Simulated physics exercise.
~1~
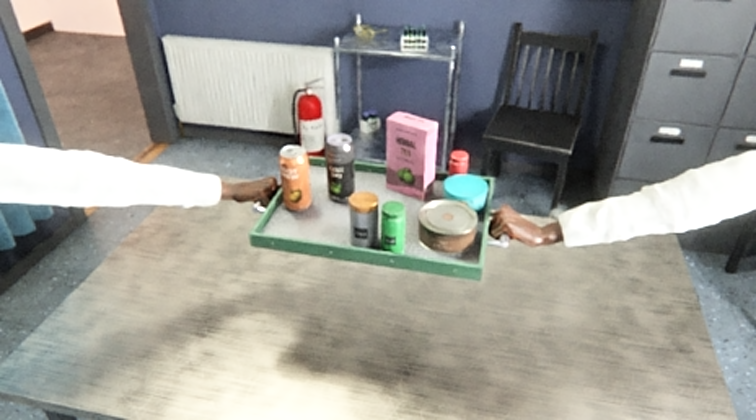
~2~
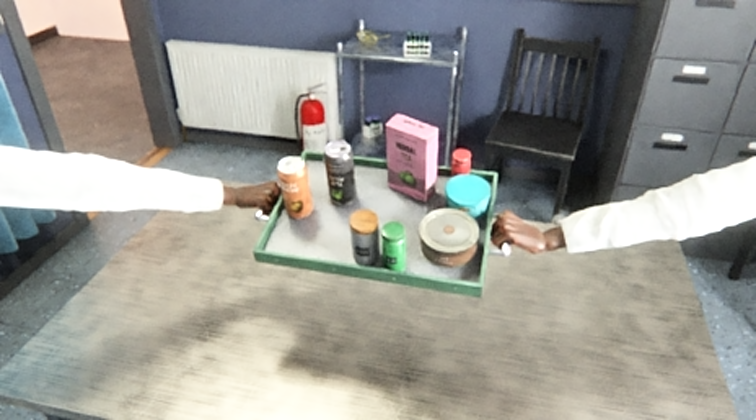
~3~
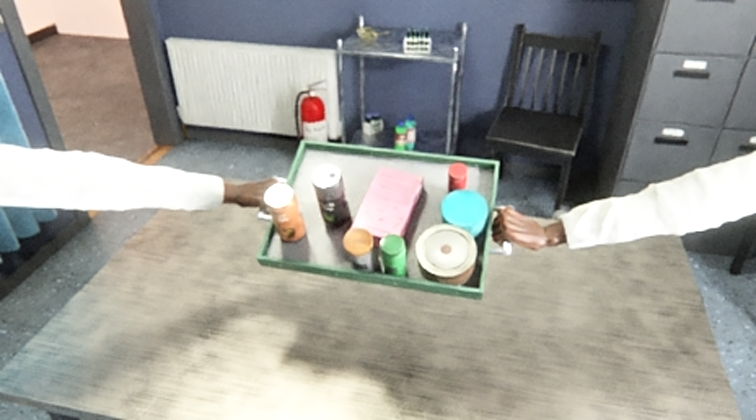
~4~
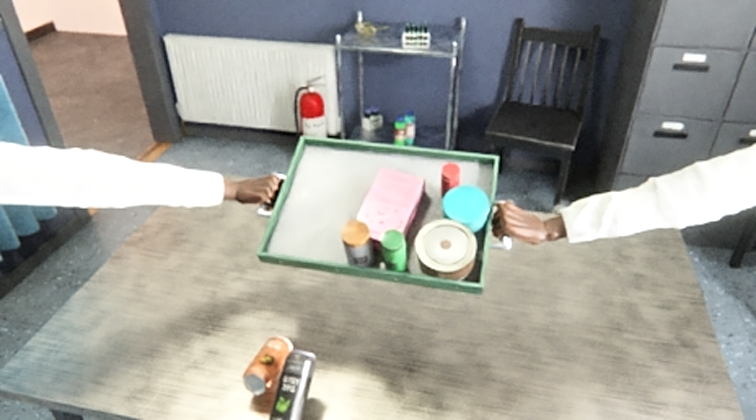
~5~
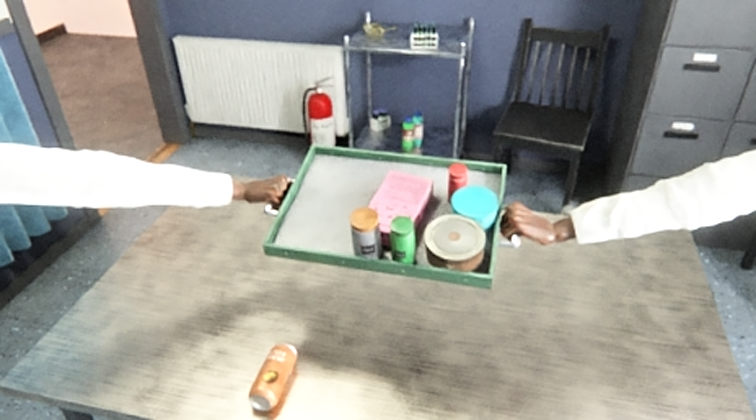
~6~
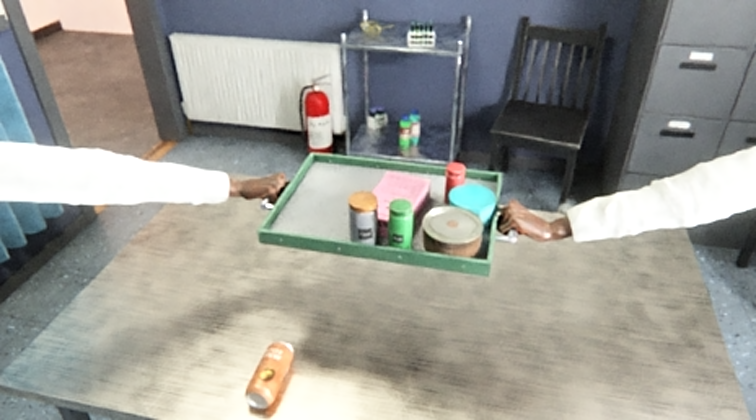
Two hands tip a loaded tray, toppling a pink packet and spilling two cans.
